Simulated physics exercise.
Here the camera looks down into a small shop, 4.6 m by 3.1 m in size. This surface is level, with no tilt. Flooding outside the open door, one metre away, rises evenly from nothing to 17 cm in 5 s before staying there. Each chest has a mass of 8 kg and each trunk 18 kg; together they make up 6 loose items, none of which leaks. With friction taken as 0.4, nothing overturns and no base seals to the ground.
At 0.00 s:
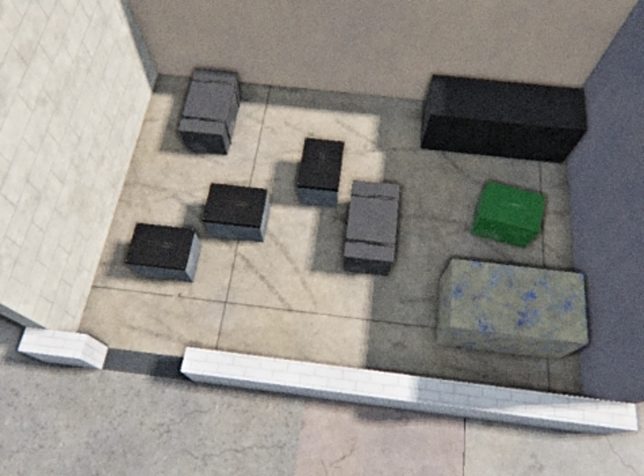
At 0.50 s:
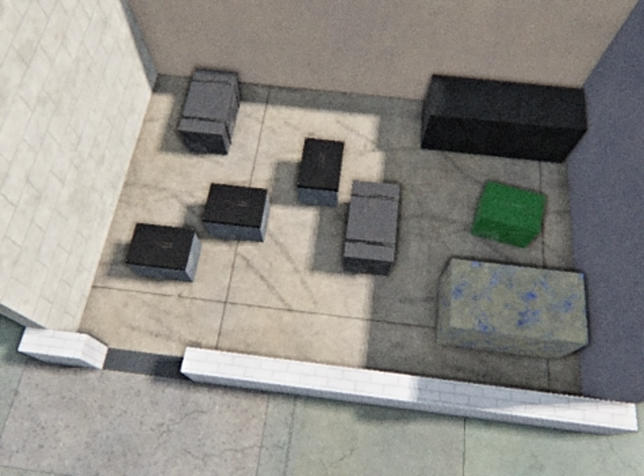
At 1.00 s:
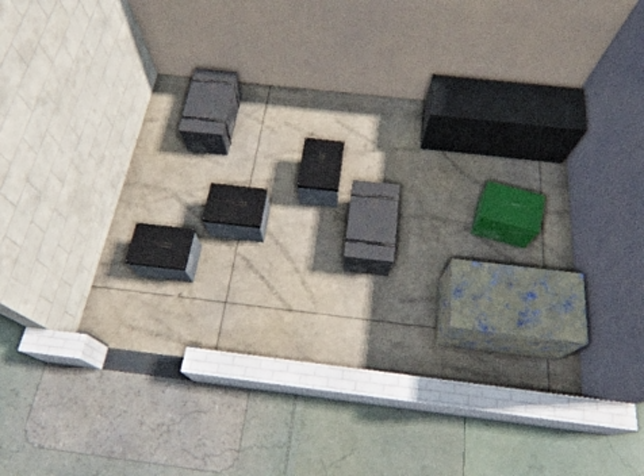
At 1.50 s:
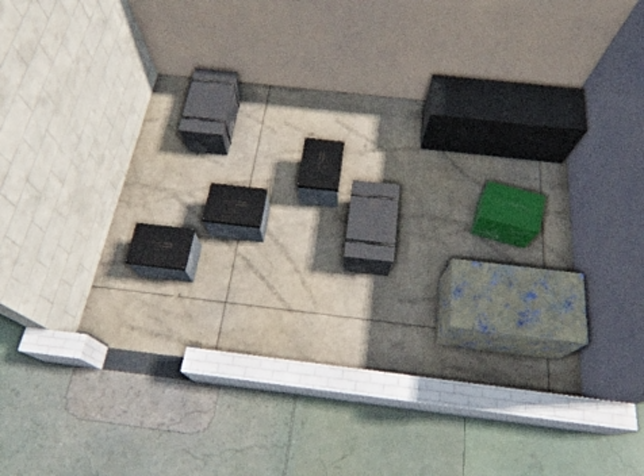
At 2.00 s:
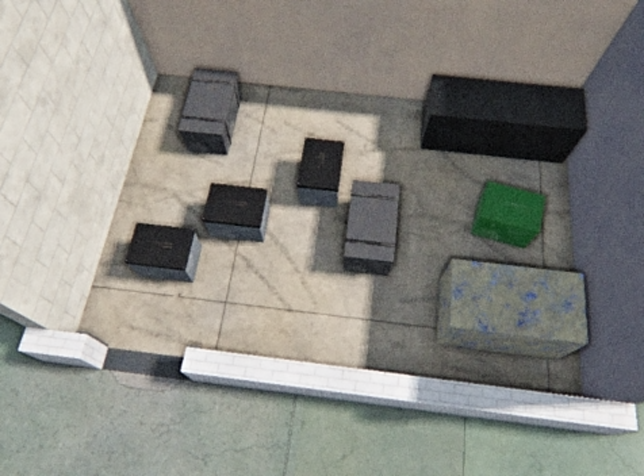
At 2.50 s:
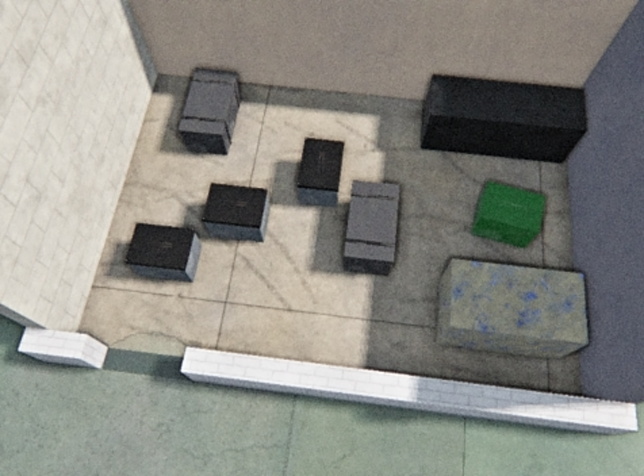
The video shows a small shop from above, with dark boxes, a green chest and larger blocks standing still, while greenish water spreads across the pavement outside, reaches the open doorway and edges just inside.
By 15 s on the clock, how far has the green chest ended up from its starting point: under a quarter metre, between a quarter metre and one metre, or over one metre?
It will likely make a small trip.
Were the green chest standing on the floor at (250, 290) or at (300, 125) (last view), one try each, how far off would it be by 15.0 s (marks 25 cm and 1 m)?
Going in order, it gets a small push and then it gets pushed a long way.
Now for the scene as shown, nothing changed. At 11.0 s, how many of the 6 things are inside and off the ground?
3 of them.
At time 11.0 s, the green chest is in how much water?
I'd put it at about 2 cm.
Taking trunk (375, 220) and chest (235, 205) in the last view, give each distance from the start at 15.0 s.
In turn: 100 cm, 250 cm.
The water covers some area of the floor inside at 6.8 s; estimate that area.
The covered patch comes to about 7.5 m2.
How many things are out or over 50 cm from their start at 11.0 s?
The answer is 4.
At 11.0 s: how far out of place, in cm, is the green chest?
Shift: About 20 cm.
After 3.5 s the green chest is near (513, 206), 0.0 m from its start, aground; 0 afloat.
After 6.8 s the green chest is near (513, 206), 0.0 m from its start, aground; 1 afloat.
After 11.0 s the green chest is near (532, 215), 0.2 m from its start, aground; 3 afloat.
After 15.0 s the green chest is near (567, 234), 0.5 m from its start, afloat; 6 afloat.
